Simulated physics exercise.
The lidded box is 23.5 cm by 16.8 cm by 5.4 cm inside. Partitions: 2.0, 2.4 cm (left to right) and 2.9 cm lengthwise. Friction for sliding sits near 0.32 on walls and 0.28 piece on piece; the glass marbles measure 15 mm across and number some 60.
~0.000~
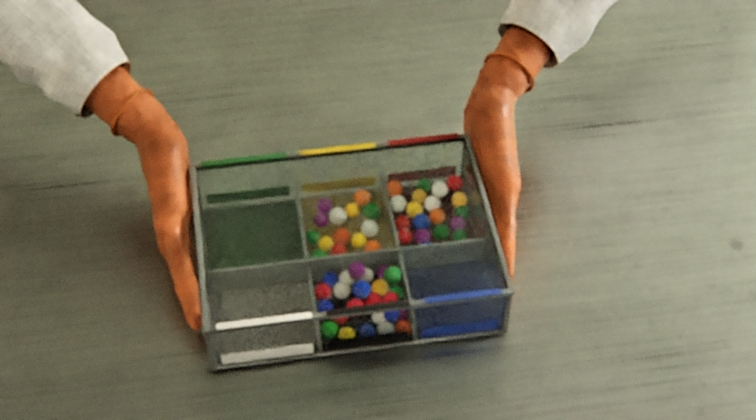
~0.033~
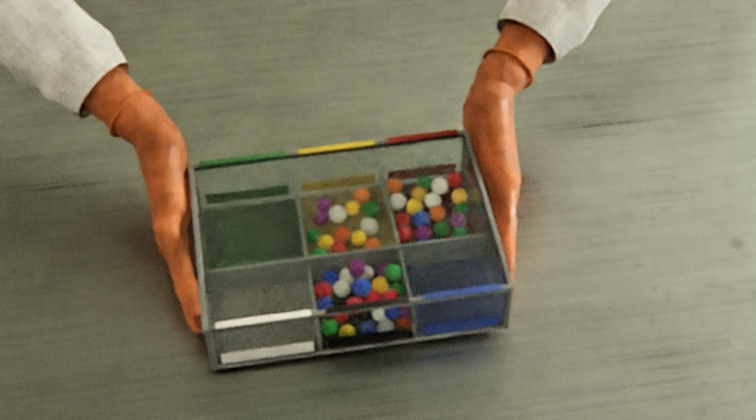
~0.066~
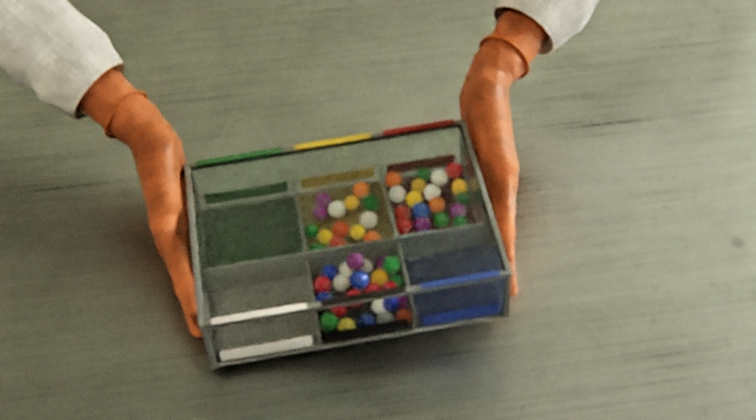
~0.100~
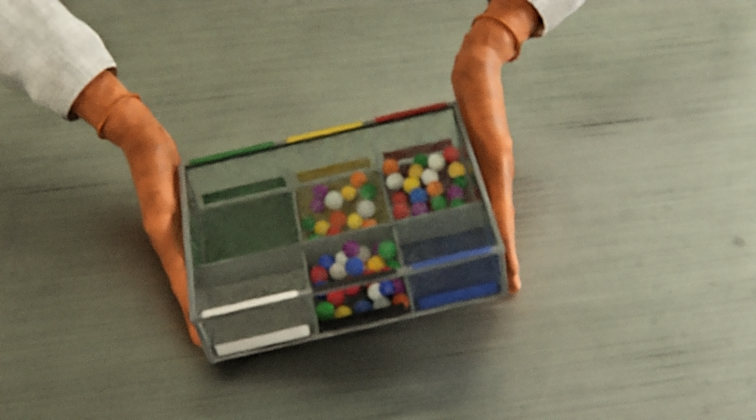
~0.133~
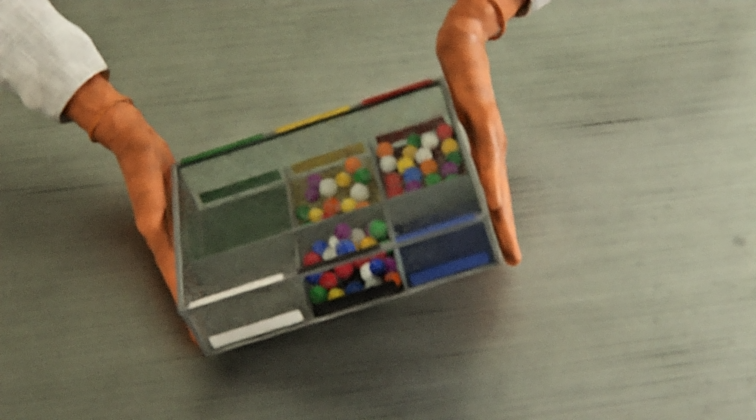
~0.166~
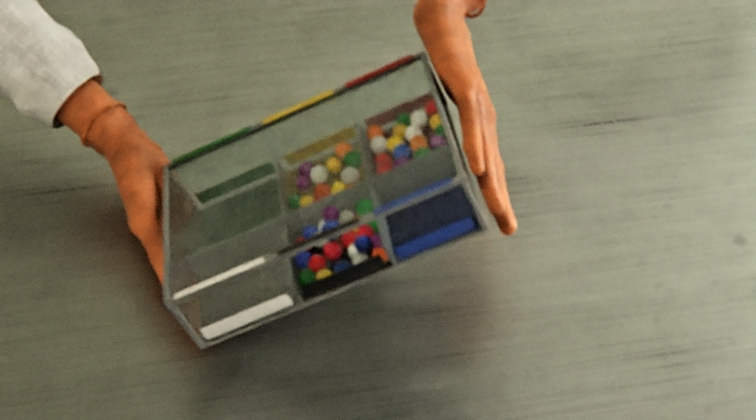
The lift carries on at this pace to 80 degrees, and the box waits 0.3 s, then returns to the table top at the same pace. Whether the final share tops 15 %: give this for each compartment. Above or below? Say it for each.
Red: Below, blue: Below, green: Above, yellow: Below, white: Below, black: Below.
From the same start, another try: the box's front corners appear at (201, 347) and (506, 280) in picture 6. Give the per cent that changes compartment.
Then around 65 percent would end up out of place.
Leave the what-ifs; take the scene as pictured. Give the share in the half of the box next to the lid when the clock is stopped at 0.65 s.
Share: Approx. 50 %.
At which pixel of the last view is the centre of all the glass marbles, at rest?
Around (253, 237).
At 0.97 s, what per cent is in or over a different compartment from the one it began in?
Roughly 85 percent of it.
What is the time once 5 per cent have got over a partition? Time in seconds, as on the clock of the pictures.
0.45 s, roughly.
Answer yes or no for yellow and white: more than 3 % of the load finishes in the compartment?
So yellow is a pass and white is a pass.
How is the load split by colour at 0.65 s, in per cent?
Red 10, blue 0, green 45, yellow 25, white 15, black 5.
Then, at 0.65 s, tilt 80 degrees; red 10 %, green 45 %, yellow 25 %, white 15 %, black 5 %.
Then, at 0.97 s, tilt 49 degrees; red 5 %, green 75 %, yellow 10 %, white 10 %, black 5 %.
After 1.39 s, tilt 0 degrees; red 5 %, green 80 %, yellow 10 %, white 10 %.
By 2.3 s all is still; red 5 %, blue 0 %, green 80 %, yellow 10 %, white 10 %, black 0 %.
